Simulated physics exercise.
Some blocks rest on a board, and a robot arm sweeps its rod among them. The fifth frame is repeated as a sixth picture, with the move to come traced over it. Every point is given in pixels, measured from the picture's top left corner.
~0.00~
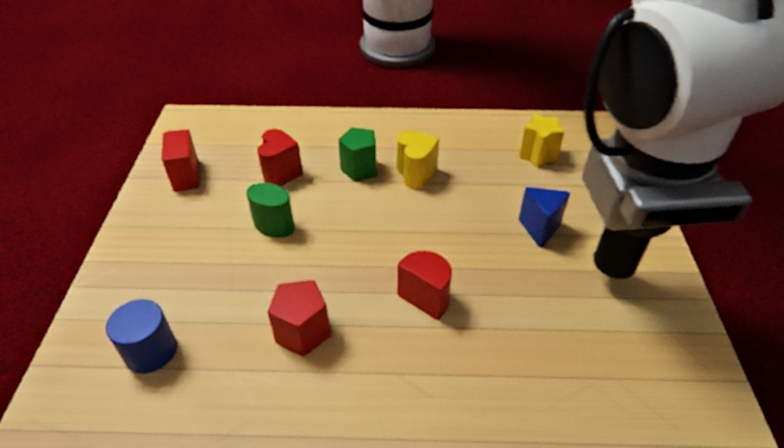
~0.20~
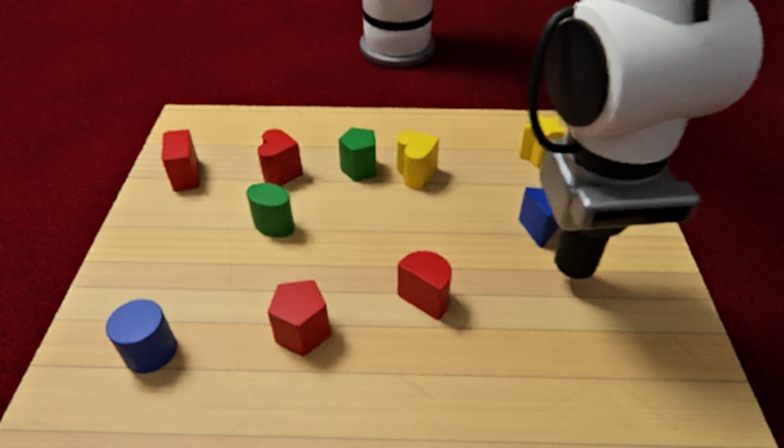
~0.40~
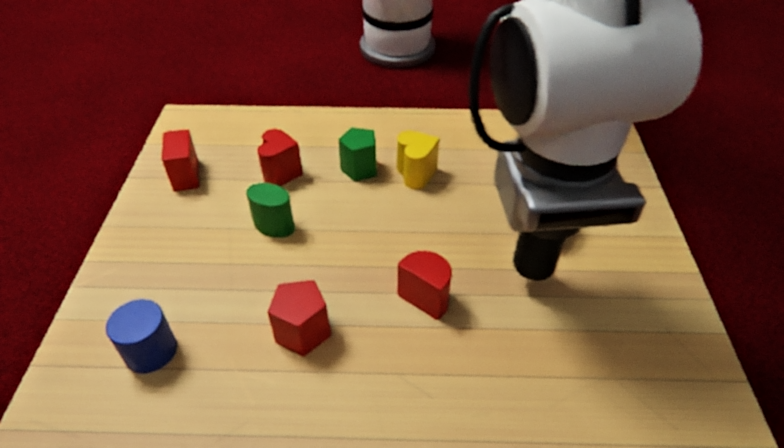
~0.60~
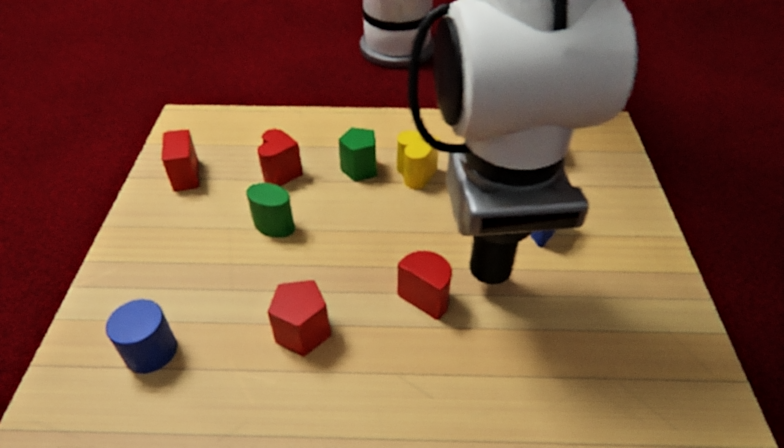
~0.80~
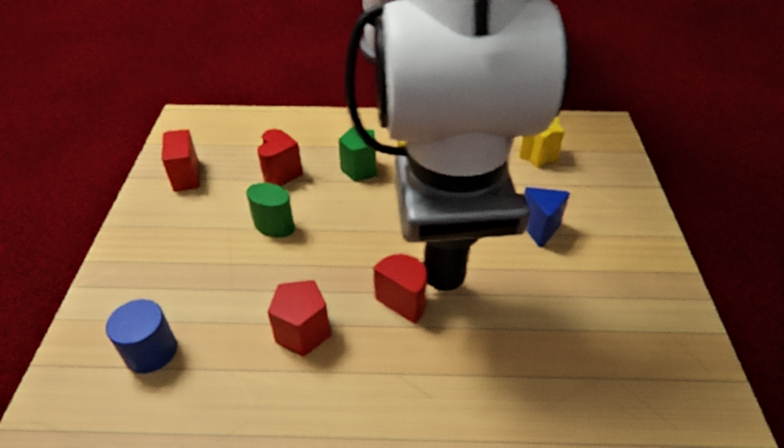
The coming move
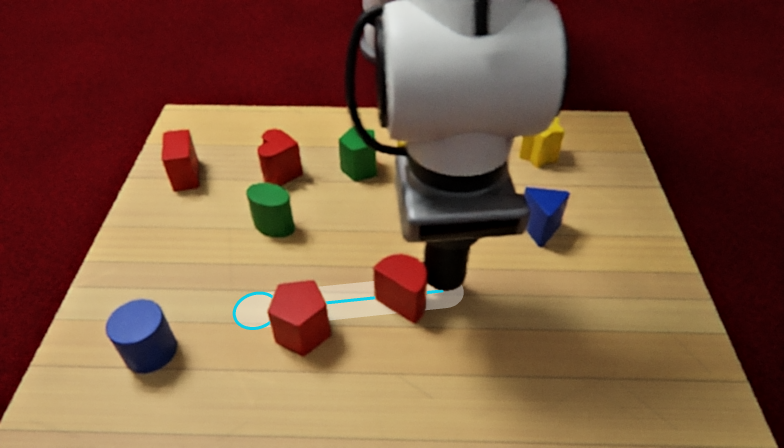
On a wooden board, a robot arm sweeps left and nudges a red block leftward.
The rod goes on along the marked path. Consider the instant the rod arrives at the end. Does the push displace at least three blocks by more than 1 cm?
My answer is no.
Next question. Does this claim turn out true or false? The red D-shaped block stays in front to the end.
This is true.
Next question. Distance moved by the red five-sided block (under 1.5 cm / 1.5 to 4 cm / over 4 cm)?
Over 4 cm.
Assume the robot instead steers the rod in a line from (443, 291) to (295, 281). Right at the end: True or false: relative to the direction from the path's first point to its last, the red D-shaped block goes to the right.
That is false.
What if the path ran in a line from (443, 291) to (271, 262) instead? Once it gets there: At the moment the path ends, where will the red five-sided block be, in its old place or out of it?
In the end it has been moved.
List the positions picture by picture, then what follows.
In the first picture, rod's lower end (615, 263); blue disc (134, 320); red five-sided block (297, 301); red D-shaped block (428, 266).
In the second picture, rod (575, 263); blocks still.
In the third picture, rod (534, 265); blocks still.
In the fourth picture, rod (490, 268); blocks still.
In the fifth picture, rod (444, 274); blue disc (134, 320); red five-sided block (297, 301); red D-shaped block (404, 270).
Drawn move, in a line from (443, 291) to (256, 310).
What follows on the original path. One third of the way, rod (380, 281); red D-shaped block (337, 278).
Two thirds of the way, rod (316, 287); red five-sided block (249, 321), turned 40° anticlockwise; red D-shaped block (270, 288), turned 15° anticlockwise.
At the end, rod (251, 294); blue disc still; red five-sided block (224, 339), turned 75° anticlockwise; red D-shaped block (205, 305), turned 50° anticlockwise.
